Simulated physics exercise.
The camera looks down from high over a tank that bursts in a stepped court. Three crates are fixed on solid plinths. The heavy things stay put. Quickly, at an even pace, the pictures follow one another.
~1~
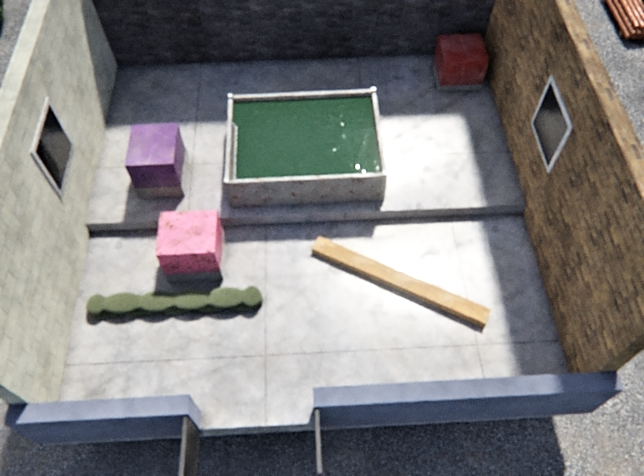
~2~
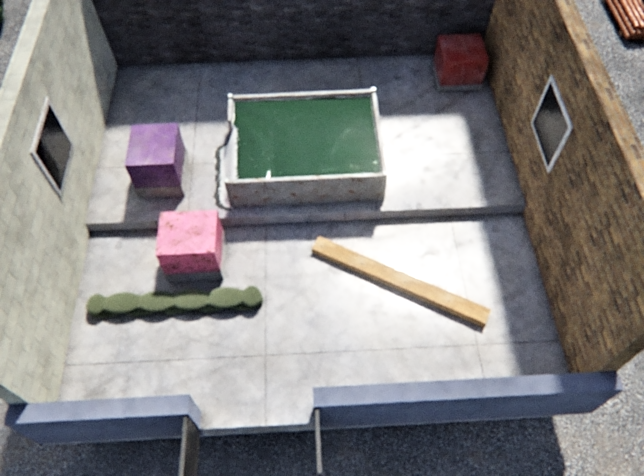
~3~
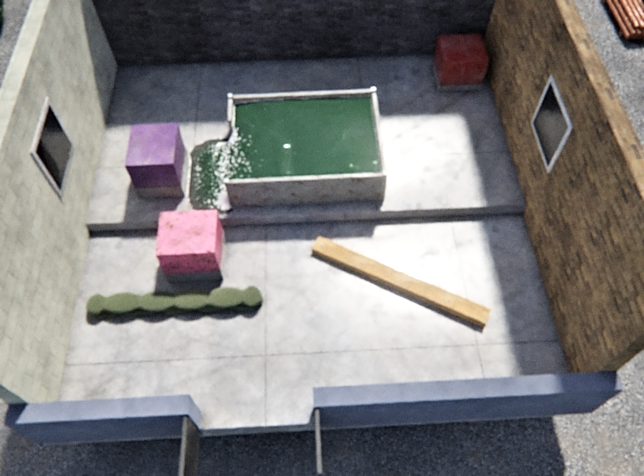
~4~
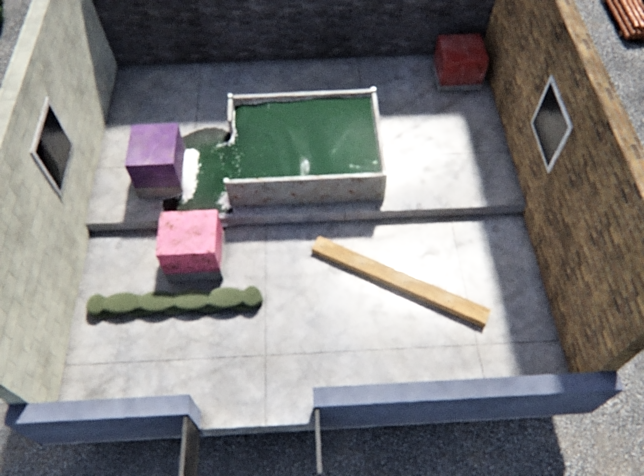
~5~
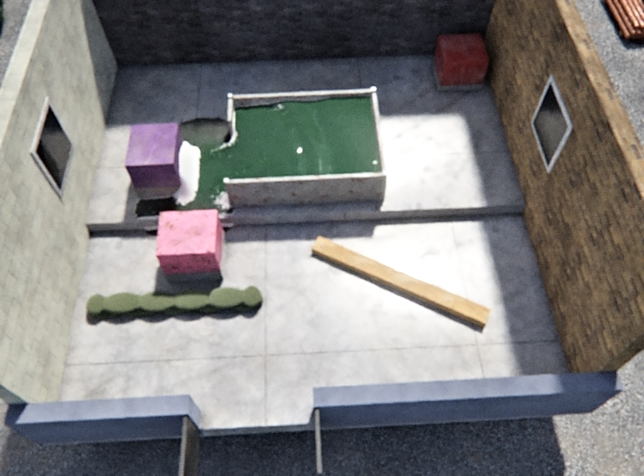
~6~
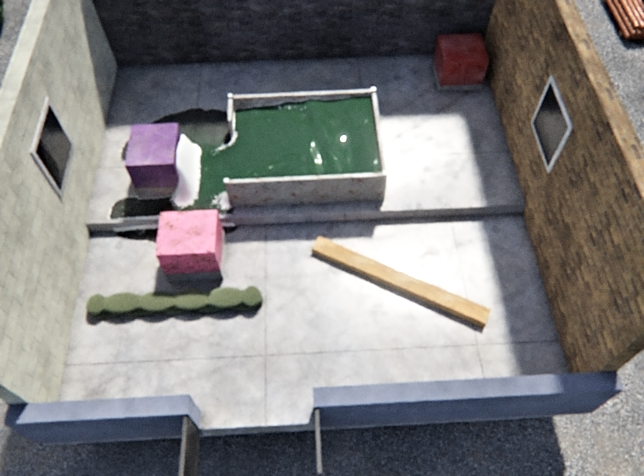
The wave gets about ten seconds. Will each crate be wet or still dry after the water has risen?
In the end I expect the pink crate to be touched by the water. I expect the red crate to stay untouched. I expect the purple crate to be touched by the water.
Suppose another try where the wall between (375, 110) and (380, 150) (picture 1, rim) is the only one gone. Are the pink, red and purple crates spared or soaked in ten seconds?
Here's how it goes: The pink crate is left untouched, the red crate is swamped, and the purple crate is left untouched.
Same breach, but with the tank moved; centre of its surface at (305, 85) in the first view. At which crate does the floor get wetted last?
Answer: The red crate.
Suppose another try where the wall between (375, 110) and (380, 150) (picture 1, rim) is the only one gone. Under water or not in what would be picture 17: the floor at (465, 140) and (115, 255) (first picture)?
Submerged, then untouched.
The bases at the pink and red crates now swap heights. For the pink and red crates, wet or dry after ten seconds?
Pink gets flooded, red stays clear.
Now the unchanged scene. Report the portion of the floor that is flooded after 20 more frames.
I reckon around 45 %.
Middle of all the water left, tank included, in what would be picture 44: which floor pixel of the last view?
Estimate: (255, 191).
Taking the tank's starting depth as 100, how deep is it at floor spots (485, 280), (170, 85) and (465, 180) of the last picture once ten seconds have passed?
In the order asked, some 10, 10 and 4 in a hundred.
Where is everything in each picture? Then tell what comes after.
In the first frame, still water in the tank at (304, 137).
In the second frame, water pours out at (234, 168) and has run to (225, 206).
In the third frame, water pours out at (234, 169) and has run to a hidden place.
In the fourth frame, the front is at a hidden place, out from the gap at (234, 169).
In the fifth frame, the front is at (142, 213), out from the gap at (234, 169).
In the sixth frame, water pours out at (234, 169) and has run to (121, 231).
A moment on, water covers 15 % of the floor; the pink crate water round its plinth, the red crate not reached, the purple crate water round its plinth.
Next, water covers 30 % of the floor; the pink crate water round its plinth, the red crate not reached, the purple crate water round its plinth.
Then, water covers 45 % of the floor; the pink crate water round its plinth, the red crate not reached, the purple crate water round its plinth.
Later, water covers 75 % of the floor; the pink crate water round its plinth, the red crate water round its plinth, the purple crate water round its plinth.
In the end, water covers 90 % of the floor; the pink crate was topped, the red crate stayed above the water, the purple crate was topped.
